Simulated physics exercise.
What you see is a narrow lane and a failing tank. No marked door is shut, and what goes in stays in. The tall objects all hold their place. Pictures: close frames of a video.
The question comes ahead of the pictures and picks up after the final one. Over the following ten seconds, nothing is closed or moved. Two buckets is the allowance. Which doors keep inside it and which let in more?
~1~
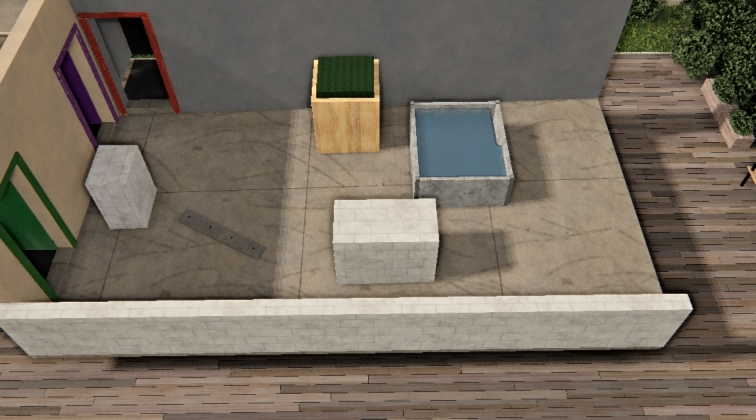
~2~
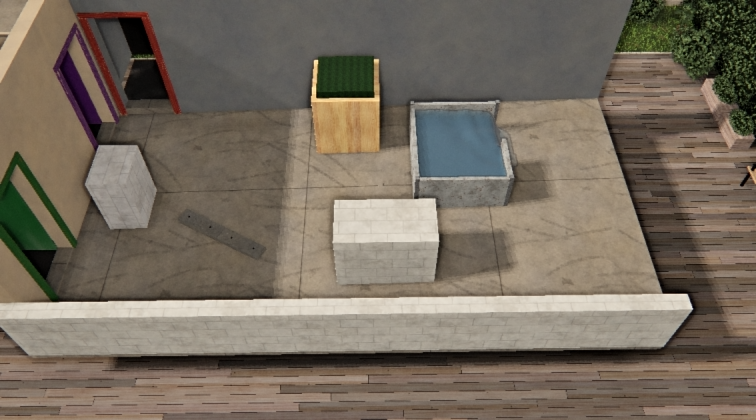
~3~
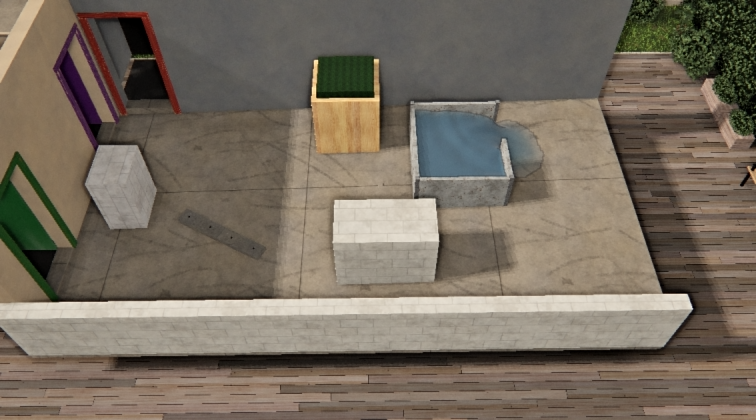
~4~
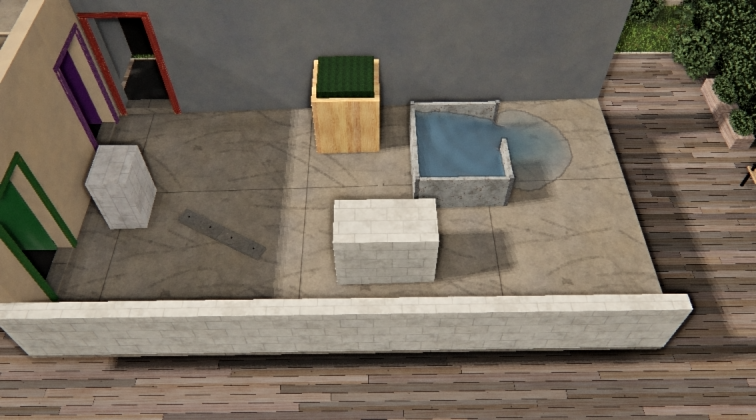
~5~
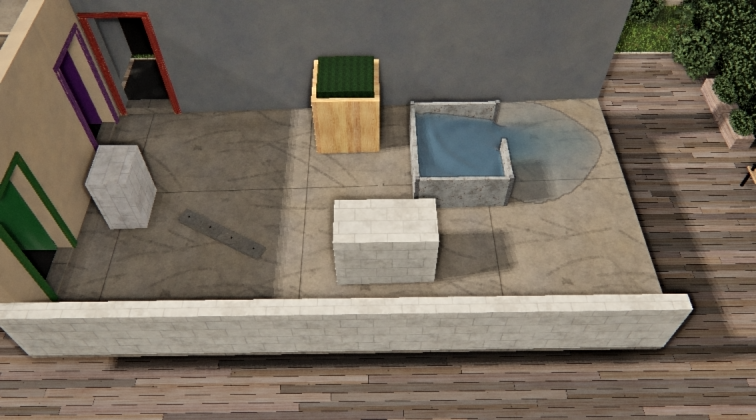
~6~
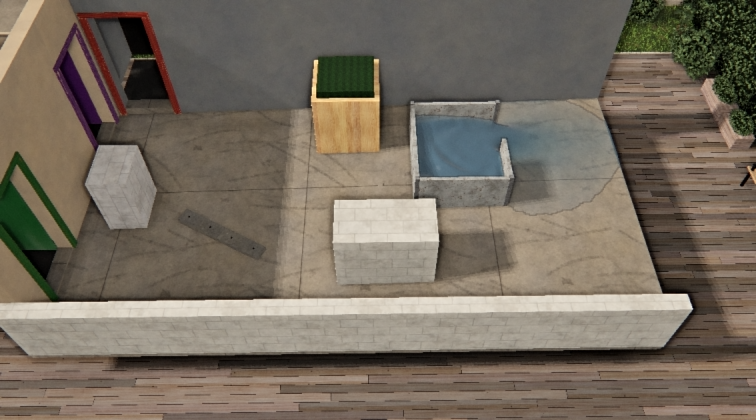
The purple door keeps it to two buckets; the red door keeps it to two buckets; the green door keeps it to two buckets.
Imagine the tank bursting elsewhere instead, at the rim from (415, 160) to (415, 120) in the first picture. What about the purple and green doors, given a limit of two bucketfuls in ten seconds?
The purple door overshoots the limit, while the green door overshoots the limit.
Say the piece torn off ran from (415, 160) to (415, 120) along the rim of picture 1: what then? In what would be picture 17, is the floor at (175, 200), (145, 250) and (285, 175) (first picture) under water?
Point by point: Soaked; soaked; soaked.
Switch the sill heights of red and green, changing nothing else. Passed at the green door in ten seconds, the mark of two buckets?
My call is that green misses the threshold.
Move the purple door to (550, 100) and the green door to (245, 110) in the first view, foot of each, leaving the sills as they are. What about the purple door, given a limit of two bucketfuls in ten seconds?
Then: The purple one goes over.
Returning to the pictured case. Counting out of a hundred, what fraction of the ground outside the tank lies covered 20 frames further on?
I'd say close to 15 per cent.
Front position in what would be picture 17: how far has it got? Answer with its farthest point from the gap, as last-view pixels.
The front tops out at about (627, 252).
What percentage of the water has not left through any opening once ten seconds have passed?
About 30 per cent.
A moment on, water covers 15 % of the floor; the purple door not reached, the red door not reached, the green door not reached.
Next, water covers 15 % of the floor; the purple door not reached, the red door not reached, the green door not reached.
Then, water covers 15 % of the floor; the purple door not reached, the red door not reached, the green door not reached.
Later, water covers 15 % of the floor; the purple door not reached, the red door not reached, the green door not reached.
In the end, water covers 15 % of the floor; the purple door not reached, the red door not reached, the green door not reached.
